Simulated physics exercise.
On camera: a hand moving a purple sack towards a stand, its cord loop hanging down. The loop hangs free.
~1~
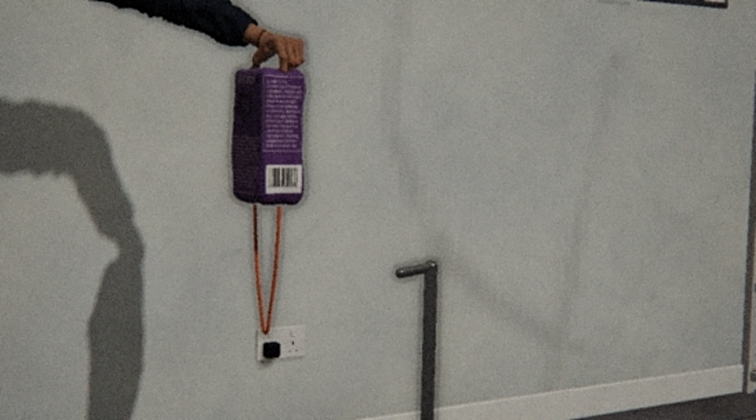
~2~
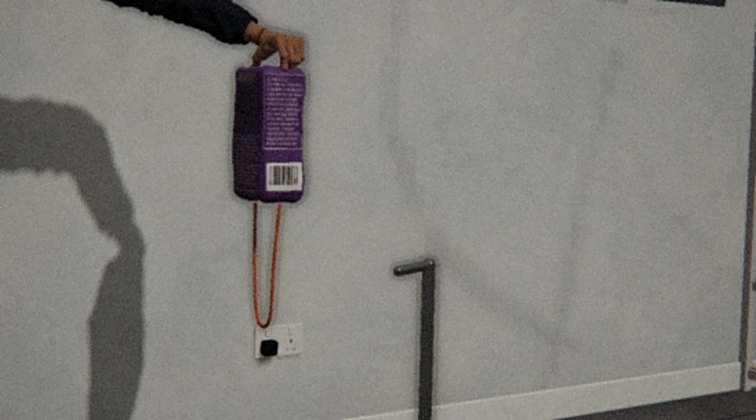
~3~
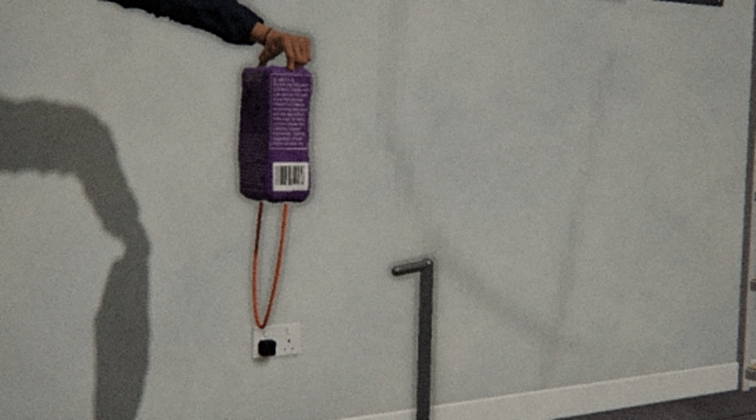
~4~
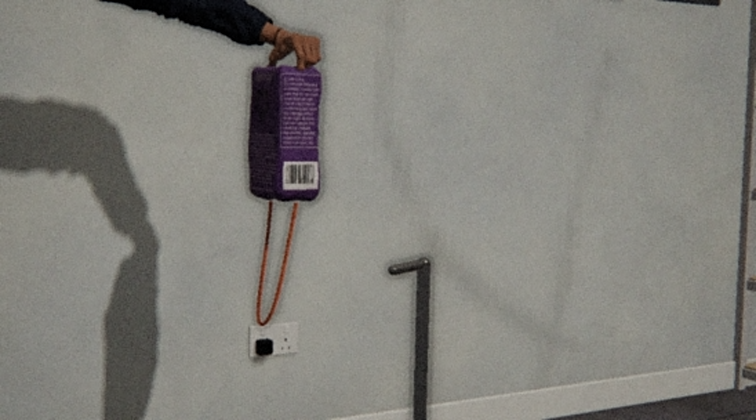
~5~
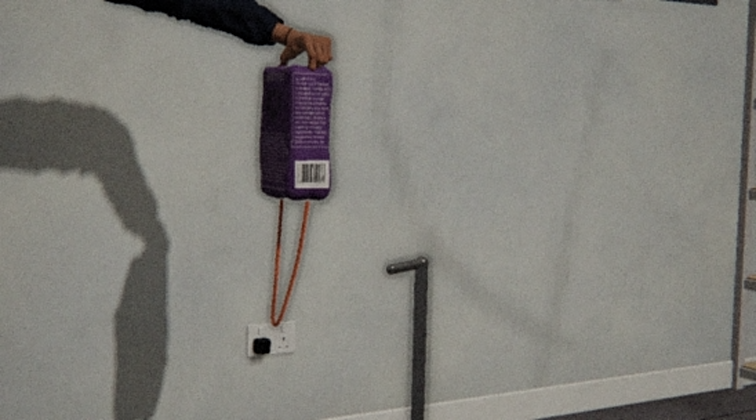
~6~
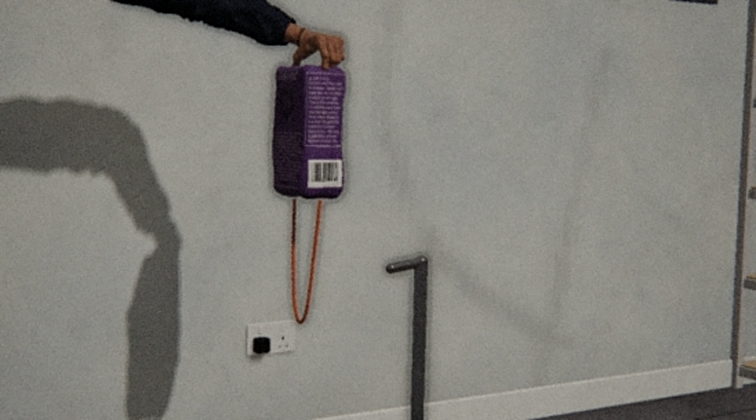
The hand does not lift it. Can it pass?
Outcome: The purple sack gets caught.
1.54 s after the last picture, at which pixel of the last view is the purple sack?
Close to (462, 133).
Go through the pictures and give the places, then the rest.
In the first picture, purple sack (268, 136); hook tip (401, 273).
In the second picture, purple sack (268, 134); bottom of the loop (264, 326).
In the third picture, purple sack (275, 134).
In the fourth picture, purple sack (285, 133); bottom of the loop (262, 324).
In the fifth picture, purple sack (296, 132).
In the sixth picture, purple sack (308, 131); bottom of the loop (301, 322); hook tip (391, 268); hook points towards it, loop hangs below the hook.
Then, 0.80 s after the last picture, sack nearing the post near (391, 132).
Then, 1.54 s after the last picture, sack past the post near (462, 133).
At rest, sack past the post near (492, 133); loop tight round the post, hand stopped. The purple sack is jerked back by its loop.
